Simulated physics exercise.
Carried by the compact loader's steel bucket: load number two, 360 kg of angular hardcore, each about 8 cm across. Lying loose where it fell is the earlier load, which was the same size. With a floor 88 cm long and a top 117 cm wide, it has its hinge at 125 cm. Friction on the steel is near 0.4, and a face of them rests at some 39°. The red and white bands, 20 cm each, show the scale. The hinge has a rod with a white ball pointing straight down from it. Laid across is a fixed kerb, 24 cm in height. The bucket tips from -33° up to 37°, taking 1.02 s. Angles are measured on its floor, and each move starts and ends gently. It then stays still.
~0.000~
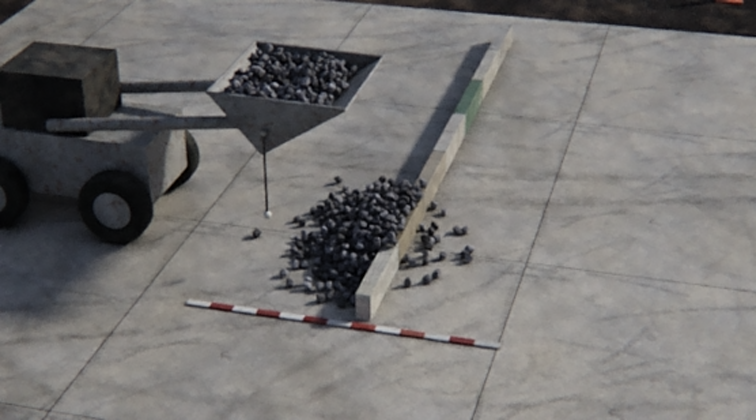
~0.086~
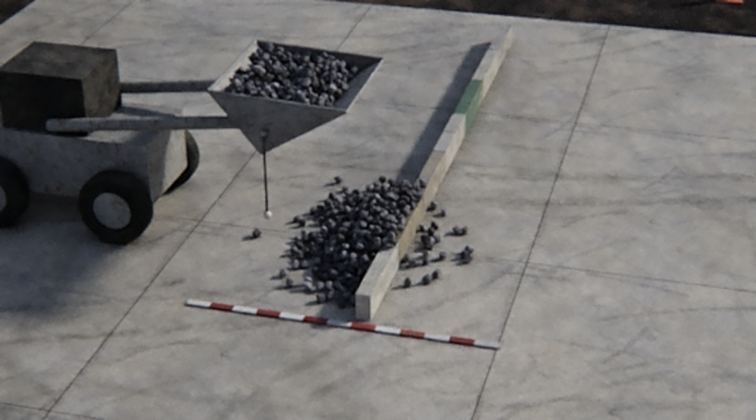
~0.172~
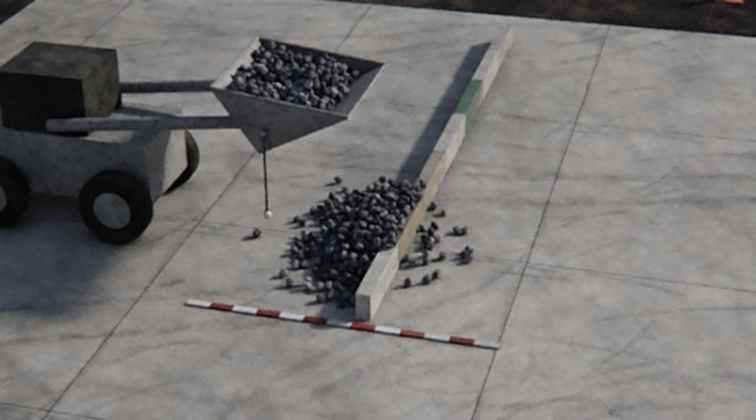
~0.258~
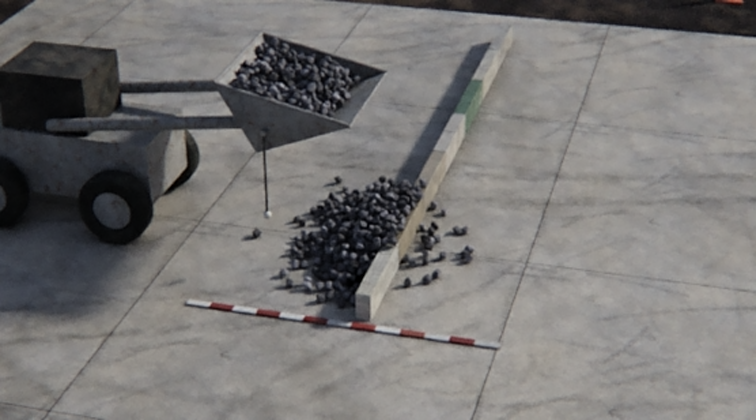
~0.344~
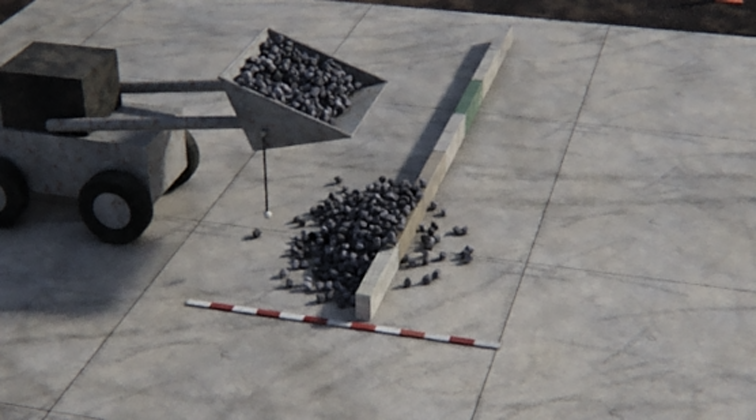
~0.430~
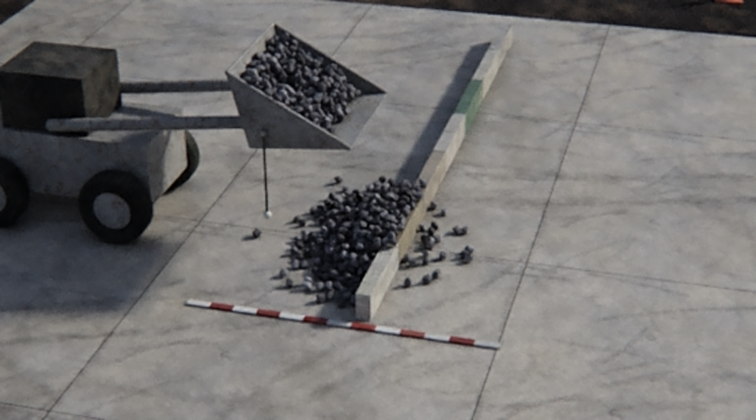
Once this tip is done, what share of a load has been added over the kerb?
About 25 per cent.
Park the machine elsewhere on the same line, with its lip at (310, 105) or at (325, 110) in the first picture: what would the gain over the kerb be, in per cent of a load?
Close to 0 per cent, followed by close to 5 per cent.
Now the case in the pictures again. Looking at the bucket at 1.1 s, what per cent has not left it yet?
80 %.
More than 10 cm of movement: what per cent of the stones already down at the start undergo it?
About 5 %.
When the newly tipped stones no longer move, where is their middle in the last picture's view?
Centre: Approx. (377, 224).
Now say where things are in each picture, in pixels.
In the first picture, lip at (346, 110), floor tilted -33°, highest stones at (297, 64). The earlier load is highest near (386, 209), 34 cm above ground level, 96 % on this side of the kerb, 4 % over the kerb.
In the second picture, lip at (346, 112), floor tilted -32°, highest stones at (290, 63); the stones move at 0.1 m/s on average.
In the third picture, the bucket is at -28°, its lip at (348, 118); the top of the load is at (278, 59); the stones move at 0.2 m/s on average.
In the fourth picture, the bucket is at -22°, its lip at (350, 126); the top of the load is at (272, 54); the stones move at 0.3 m/s on average.
In the fifth picture, lip at (351, 137), floor tilted -14°, highest stones at (271, 48); the stones move at 0.4 m/s on average.
In the sixth picture, the bucket is at -6°, its lip at (351, 149); the top of the load is at (275, 45); the stones move at 0.4 m/s on average.
After 0.8 s the floor is at 26°; in per cent of one load, 100 in the bucket, 96 on this side of the kerb, 4 over the kerb; the foremost stones are at (454, 253).
After 1.1 s the floor is at 37°; in per cent of one load, 78 in the bucket, 118 on this side of the kerb, 4 over the kerb; the foremost stones are at (454, 253).
After 1.5 s the floor is at 37°; in per cent of one load, 30 in the bucket, 161 on this side of the kerb, 8 over the kerb; the foremost stones are at (455, 249).
After 4.1 s the floor is at 37°; in per cent of one load, 0 in the bucket, 172 on this side of the kerb, 28 over the kerb; the foremost stones are at (514, 252). Net gain over the kerb, 25.
